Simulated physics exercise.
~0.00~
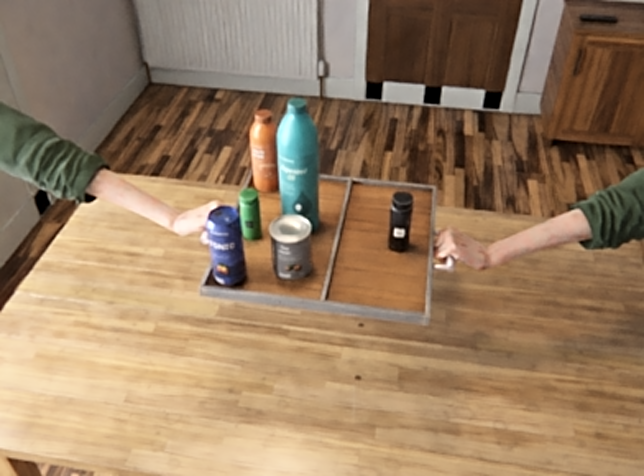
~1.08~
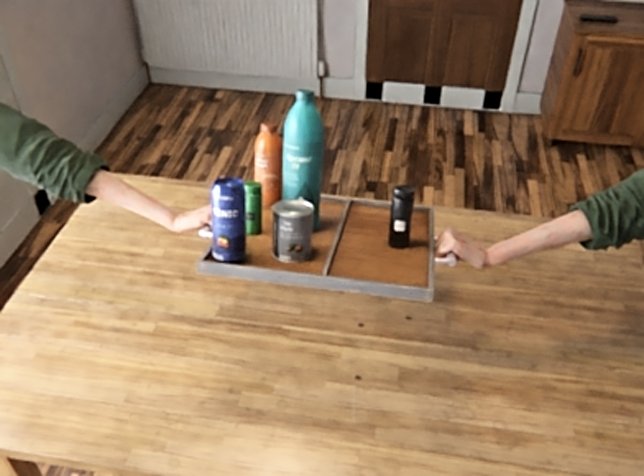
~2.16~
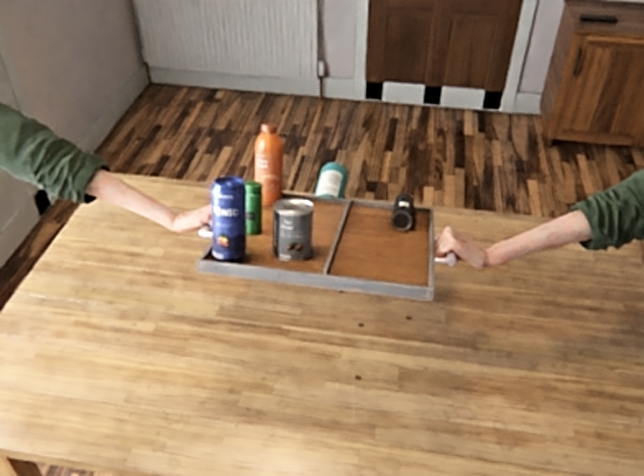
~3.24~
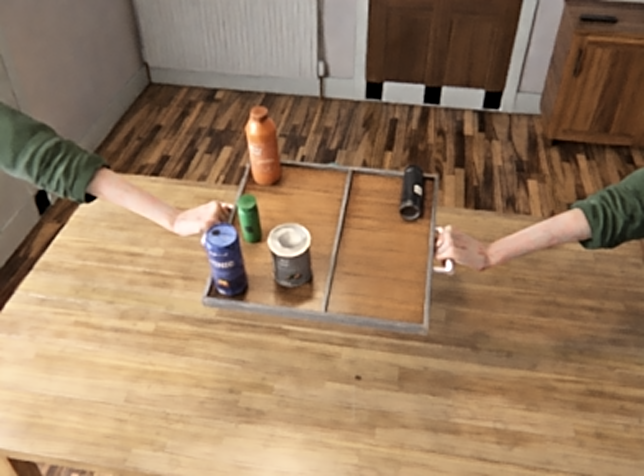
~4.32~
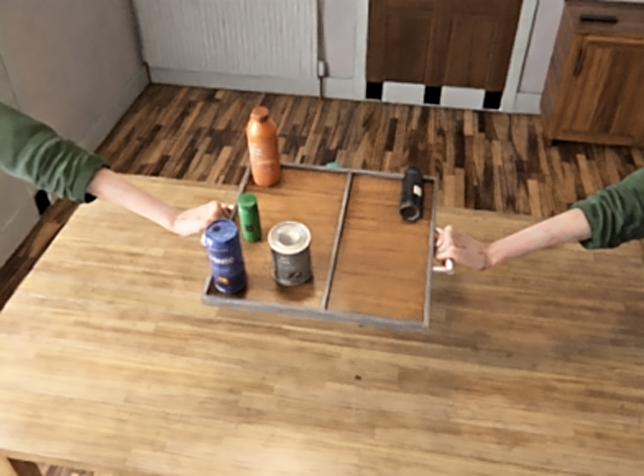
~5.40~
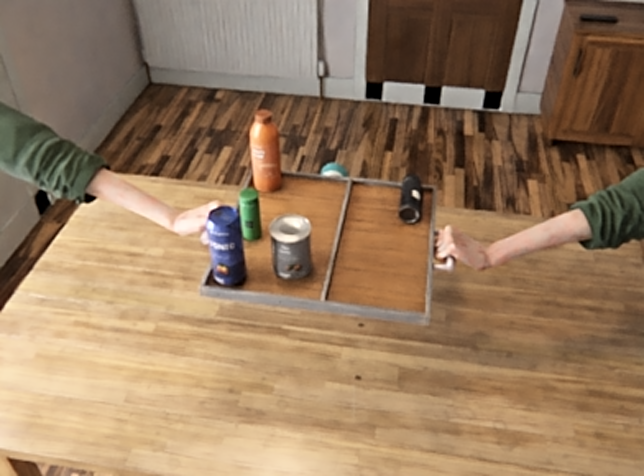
A grey-rimmed wooden tray, split by a cross bar, is held by two green-sleeved arms above a pale wooden table, seen from above in a room with a dark plank floor. A blue can, green shaker, grey tin, orange bottle and tall turquoise bottle stand on the left side, a black shaker on the right. The hands tip the far edge down, and the turquoise bottle topples off the back while the black shaker falls over. The tray tilts back toward the viewer, then levels. The black shaker stays lying down, the turquoise bottle lies beyond the tray, and the other four stand.
